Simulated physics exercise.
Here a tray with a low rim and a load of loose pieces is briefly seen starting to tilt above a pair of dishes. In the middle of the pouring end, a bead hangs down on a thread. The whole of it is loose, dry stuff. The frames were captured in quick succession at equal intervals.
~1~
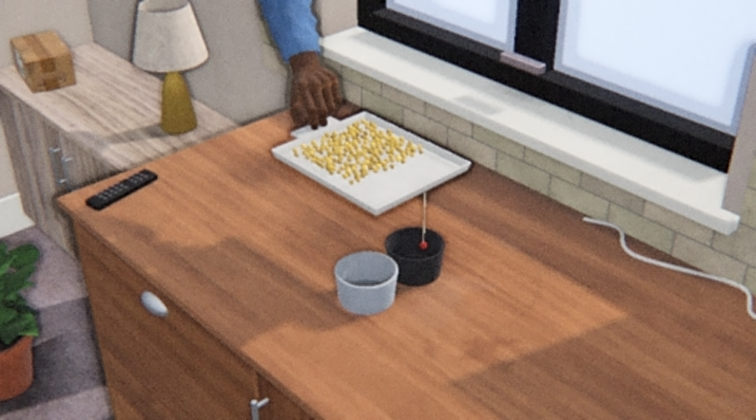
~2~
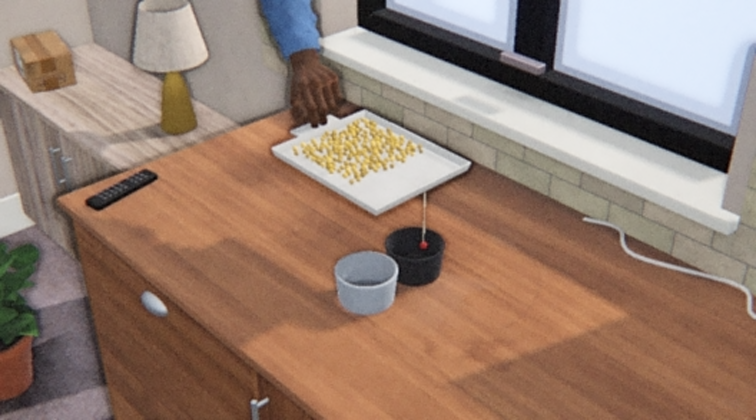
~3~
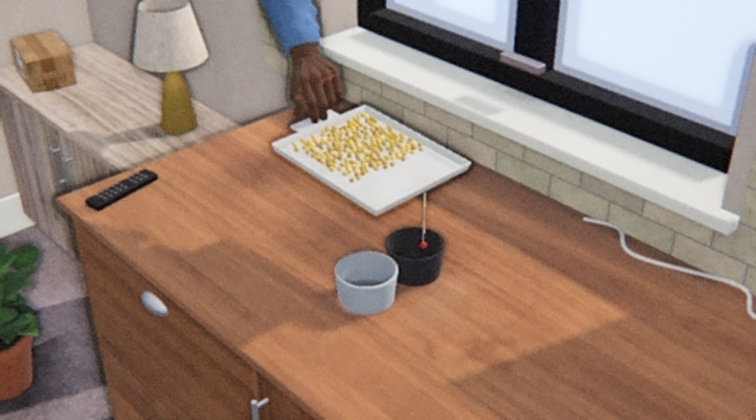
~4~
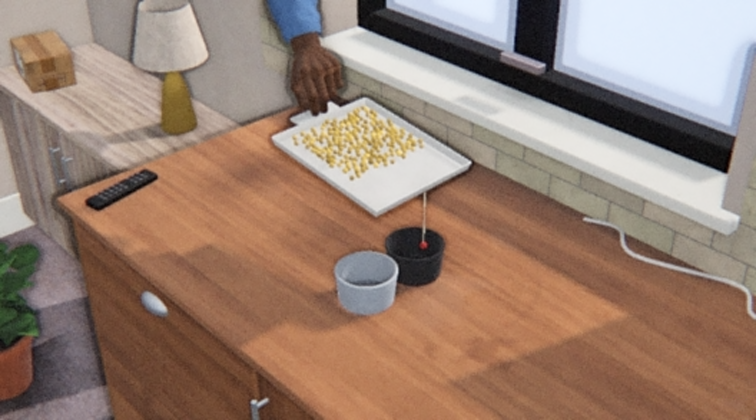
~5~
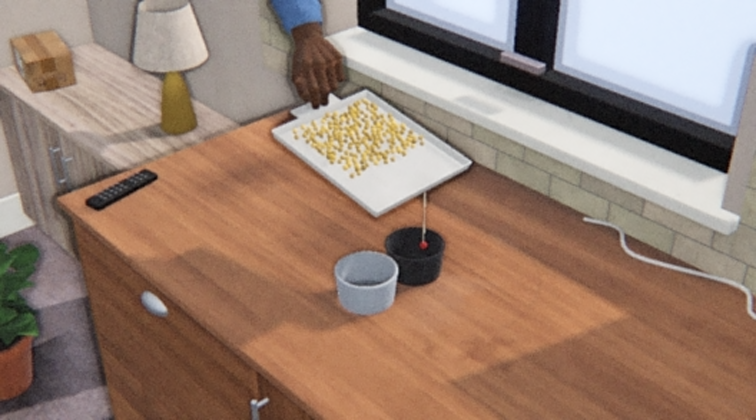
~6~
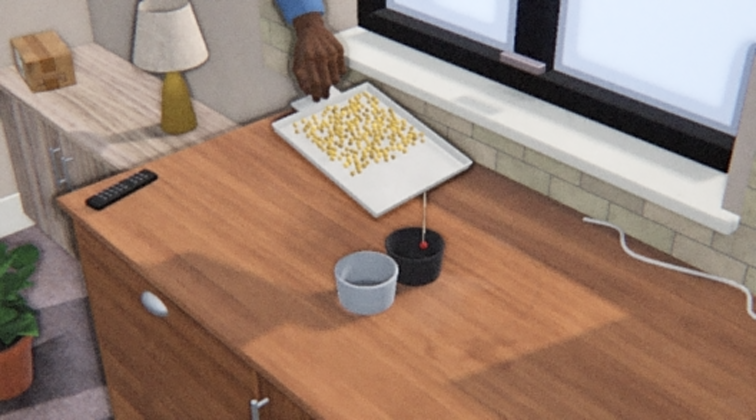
On a wooden counter, a hand slowly raises one end of a tray of corn balls.
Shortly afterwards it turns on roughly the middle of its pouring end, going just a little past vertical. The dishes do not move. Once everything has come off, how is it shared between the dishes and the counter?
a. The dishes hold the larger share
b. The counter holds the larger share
b.
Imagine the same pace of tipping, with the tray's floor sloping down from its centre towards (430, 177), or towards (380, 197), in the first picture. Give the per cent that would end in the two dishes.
In turn, 0 percent and then 70 percent.
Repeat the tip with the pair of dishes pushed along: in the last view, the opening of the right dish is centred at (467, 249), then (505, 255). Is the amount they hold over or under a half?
In order, they'd catch a major share, and next a minor share.
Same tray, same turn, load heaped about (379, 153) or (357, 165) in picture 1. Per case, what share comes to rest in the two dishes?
In turn 10 and 10 in a hundred.
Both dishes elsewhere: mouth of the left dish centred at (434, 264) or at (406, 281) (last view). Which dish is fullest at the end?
In the first try it's the one on the left, and in the second it's the one on the left.
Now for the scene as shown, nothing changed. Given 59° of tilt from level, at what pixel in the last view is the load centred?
Its middle sits at about pixel (410, 187).
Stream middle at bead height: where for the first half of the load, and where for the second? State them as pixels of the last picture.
First around (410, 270), afterwards around (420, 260).
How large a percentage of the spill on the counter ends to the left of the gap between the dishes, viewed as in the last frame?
About 10 percent.
Just after the last frame, tray tipped steeply; the larger part on the tray; about a tenth outside both; about a tenth in the air.
A moment on, tray tipped right over; roughly two thirds on the tray; roughly a quarter outside both; about a tenth in the air.
Further on, tray tipped past a quarter turn; about a tenth in the left dish; just a few in the right dish; almost all outside both.
When it is over, tray tipped past a quarter turn; about a tenth in the left dish; just a few in the right dish; almost all outside both.
